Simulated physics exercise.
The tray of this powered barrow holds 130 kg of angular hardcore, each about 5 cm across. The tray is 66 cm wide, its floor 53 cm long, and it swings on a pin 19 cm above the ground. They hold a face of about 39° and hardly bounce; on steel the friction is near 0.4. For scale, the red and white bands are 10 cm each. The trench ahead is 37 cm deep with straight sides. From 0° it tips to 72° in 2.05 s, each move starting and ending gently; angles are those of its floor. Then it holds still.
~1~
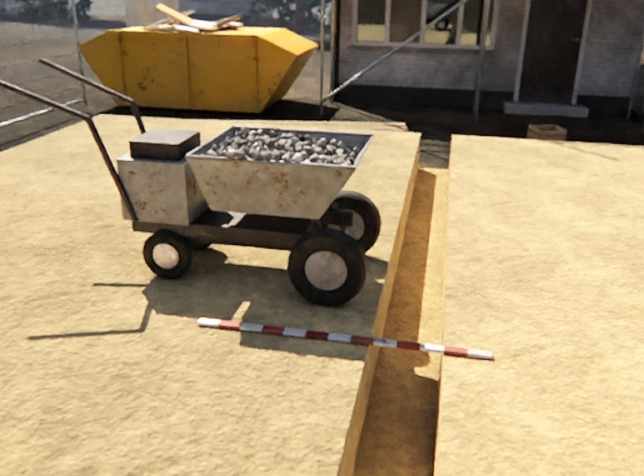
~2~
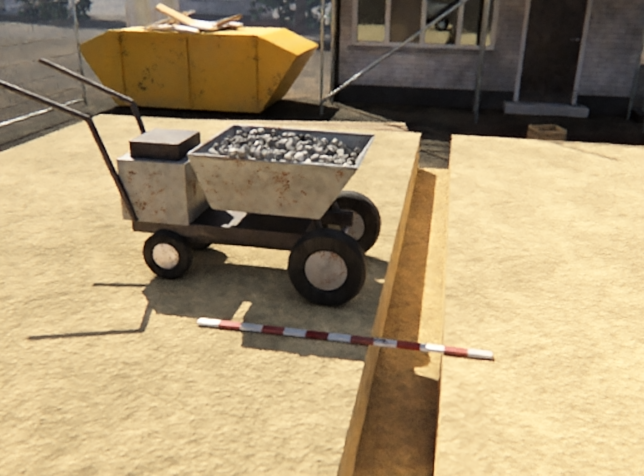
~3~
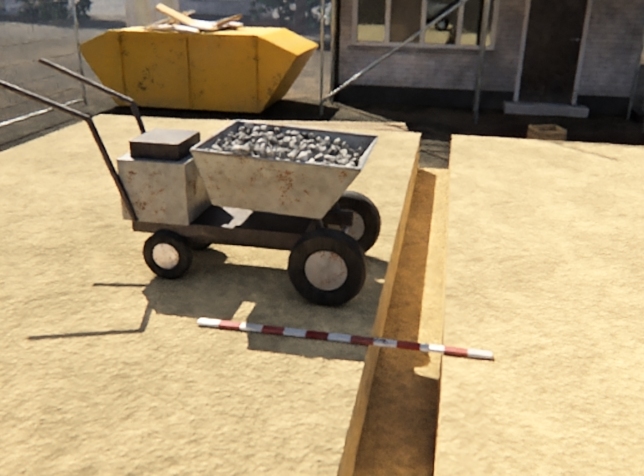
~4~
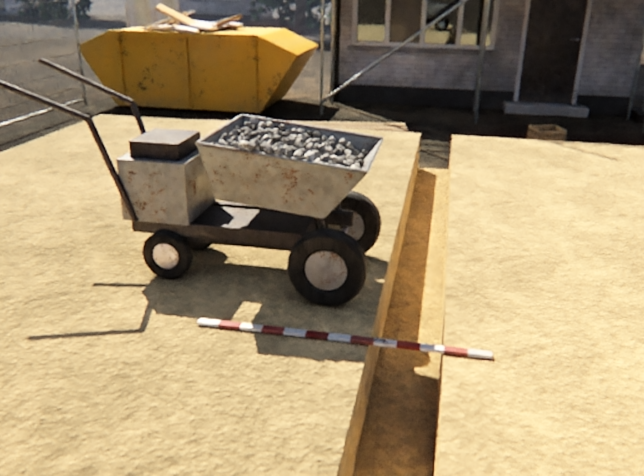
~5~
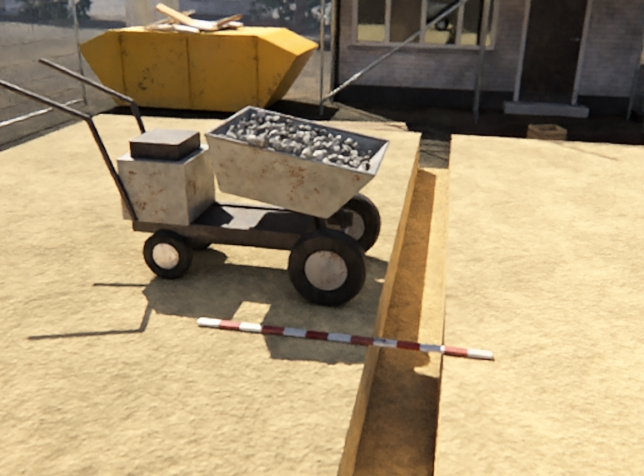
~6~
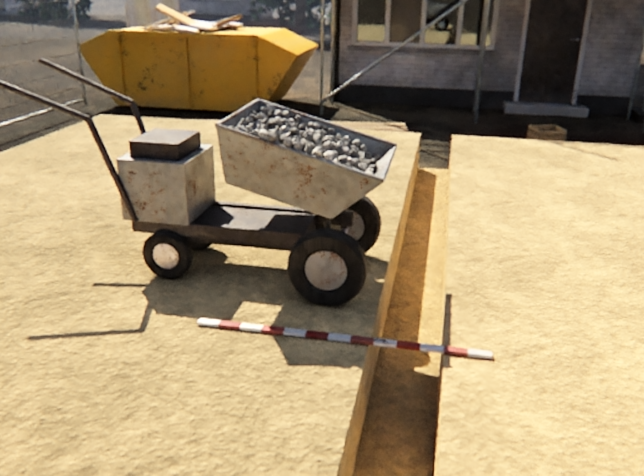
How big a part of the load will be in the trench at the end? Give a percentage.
Some 32 per cent of it.
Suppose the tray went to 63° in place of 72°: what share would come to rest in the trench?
It would be near 10 per cent.
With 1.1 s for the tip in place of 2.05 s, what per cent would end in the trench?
Then about 30 per cent.
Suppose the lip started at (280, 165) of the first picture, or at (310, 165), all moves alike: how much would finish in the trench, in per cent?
Near 75 per cent from the first place, 75 from the second.
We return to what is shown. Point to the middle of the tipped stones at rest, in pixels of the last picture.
Their middle is at about (463, 286).
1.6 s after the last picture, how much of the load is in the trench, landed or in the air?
Some 0 per cent.
Then, 0.9 s after the last picture the floor is at 61°, 99 % in the tray, 1 % in the trench, 1 % past the trench; the foremost stones are at (456, 256).
Then, 1.6 s after the last picture the floor is at 72°, 68 % in the tray, 2 % in the trench, 31 % past the trench; the foremost stones are at (545, 287).
Then, 1.9 s after the last picture the floor is at 72°, 47 % in the tray, 6 % in the trench, 47 % past the trench; the foremost stones are at (583, 296).
Then, 3.8 s after the last picture the floor is at 72°, 22 % in the tray, 32 % in the trench, 47 % past the trench; the foremost stones are at (587, 293).
